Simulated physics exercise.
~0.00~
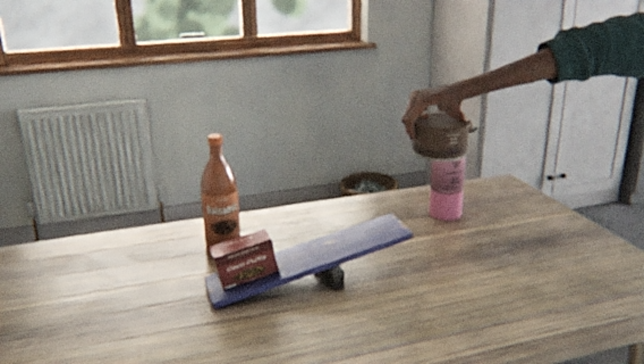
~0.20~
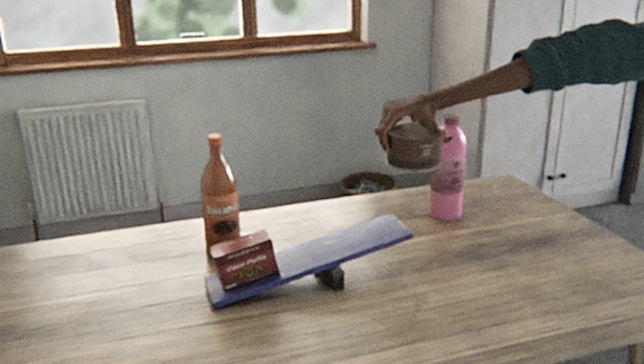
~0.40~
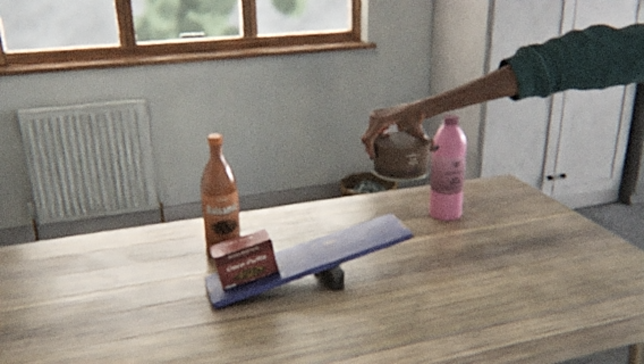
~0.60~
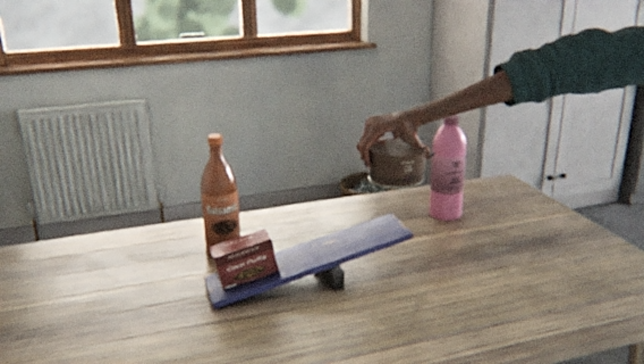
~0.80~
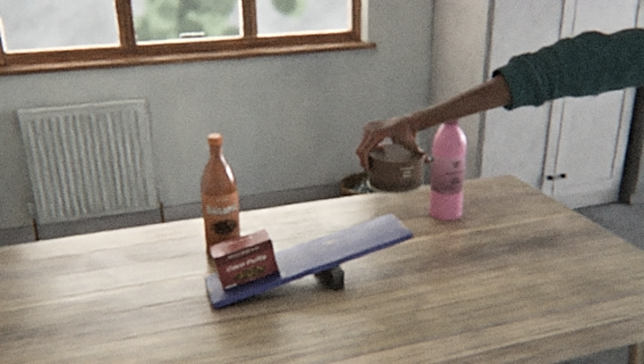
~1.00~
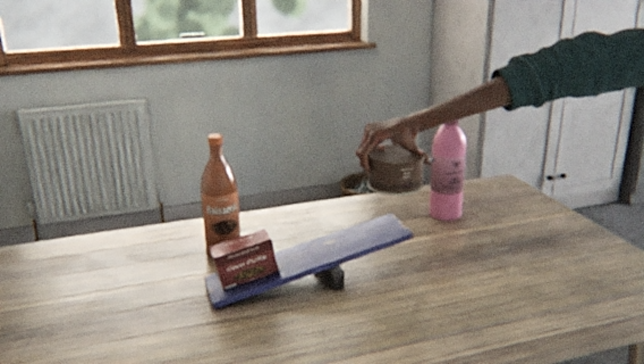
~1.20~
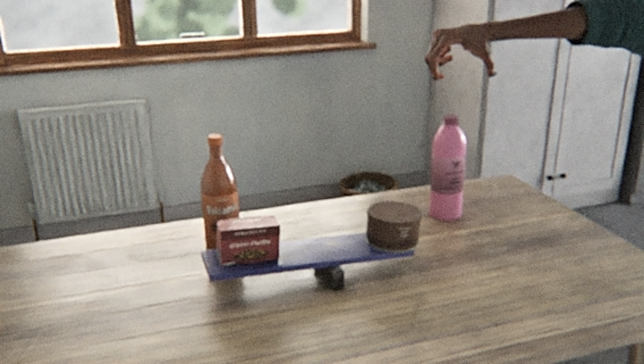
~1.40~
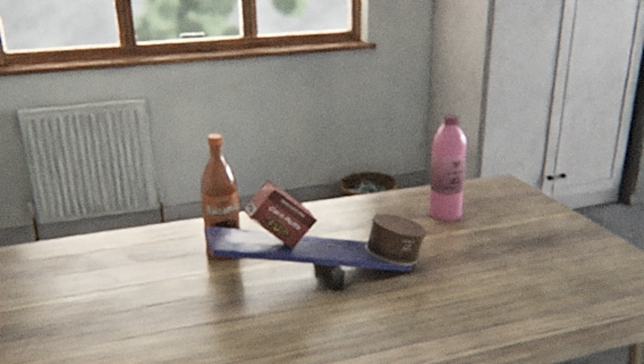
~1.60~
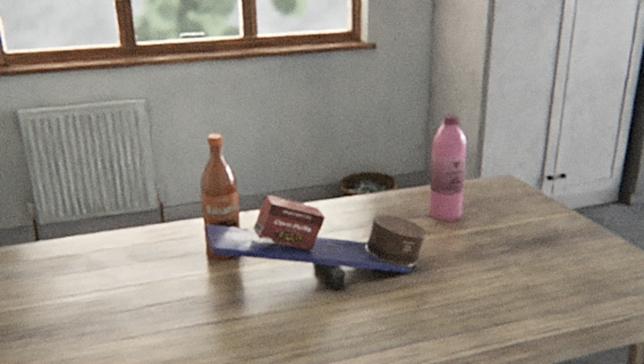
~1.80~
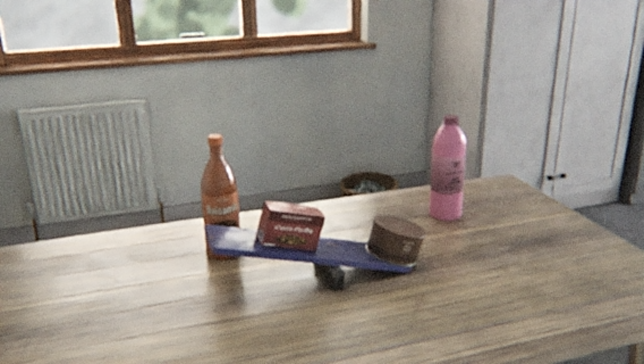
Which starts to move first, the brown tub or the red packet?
The brown tub moves first, carried left by the hand while the red packet stays still. The packet only starts to move once the tub has been released onto the plank.
